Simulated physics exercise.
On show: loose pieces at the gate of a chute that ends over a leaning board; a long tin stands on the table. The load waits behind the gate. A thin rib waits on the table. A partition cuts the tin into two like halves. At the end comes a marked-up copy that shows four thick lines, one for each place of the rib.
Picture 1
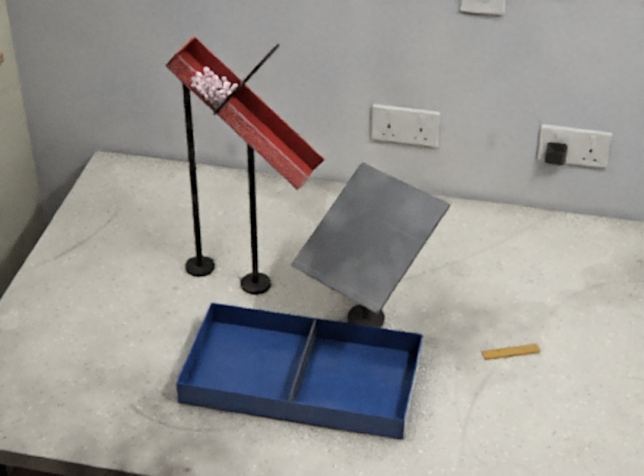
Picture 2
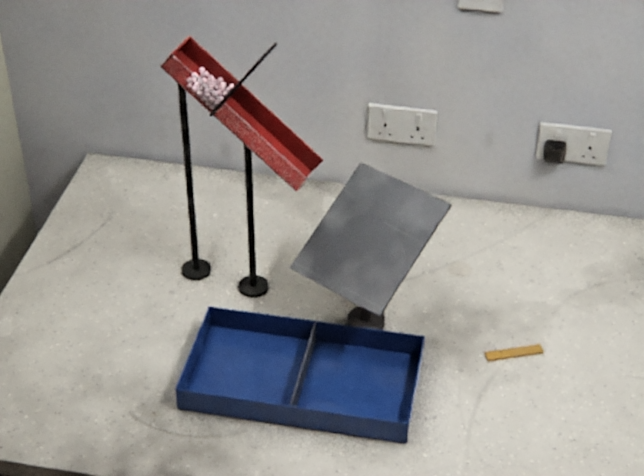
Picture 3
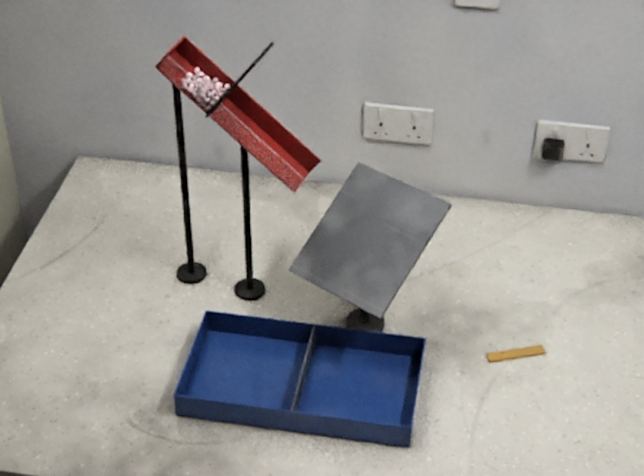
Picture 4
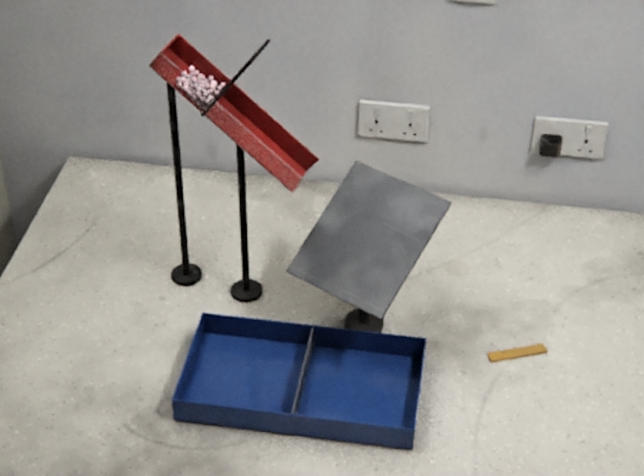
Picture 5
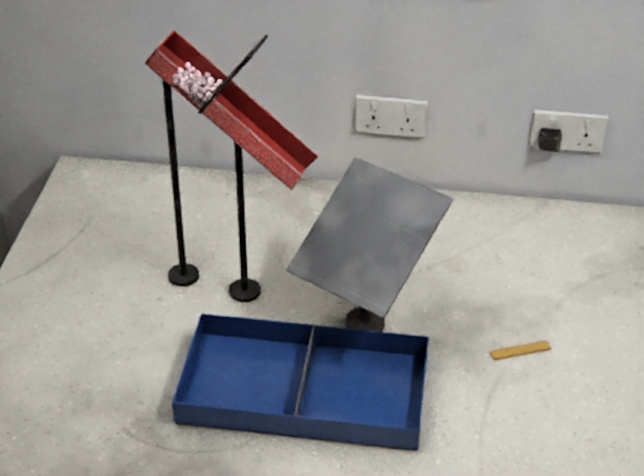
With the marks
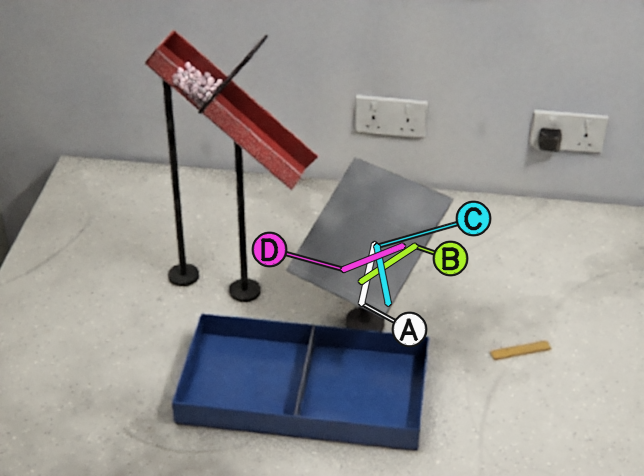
Only the camera moves, drifting slightly around a pale, speckled tabletop seen from above at an angle, against a grey wall with white sockets. Small pinkish-white pieces rest behind a dark gate in a sloping red chute on two black stands at left, with a tilted grey board right of it, a two-part blue tin in front and a yellowish strip at right. Nothing on the table moves.
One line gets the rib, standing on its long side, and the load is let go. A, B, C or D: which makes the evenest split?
The best line is B.
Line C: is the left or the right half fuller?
More lands on the right.
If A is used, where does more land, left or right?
Right.
On the marked copy, line A from (374, 244) to (361, 303); line B from (414, 246) to (361, 281); line C from (376, 246) to (388, 303); line D from (402, 246) to (343, 269).
If A is chosen, of what is caught, roughly a quarter in the left half, the larger part in the right.
If B is chosen, of what is caught, roughly two thirds in the left half, roughly a third in the right.
If C is chosen, of what is caught, about a tenth in the left half, the larger part in the right.
If D is chosen, of what is caught, the larger part in the left half, roughly a quarter in the right.
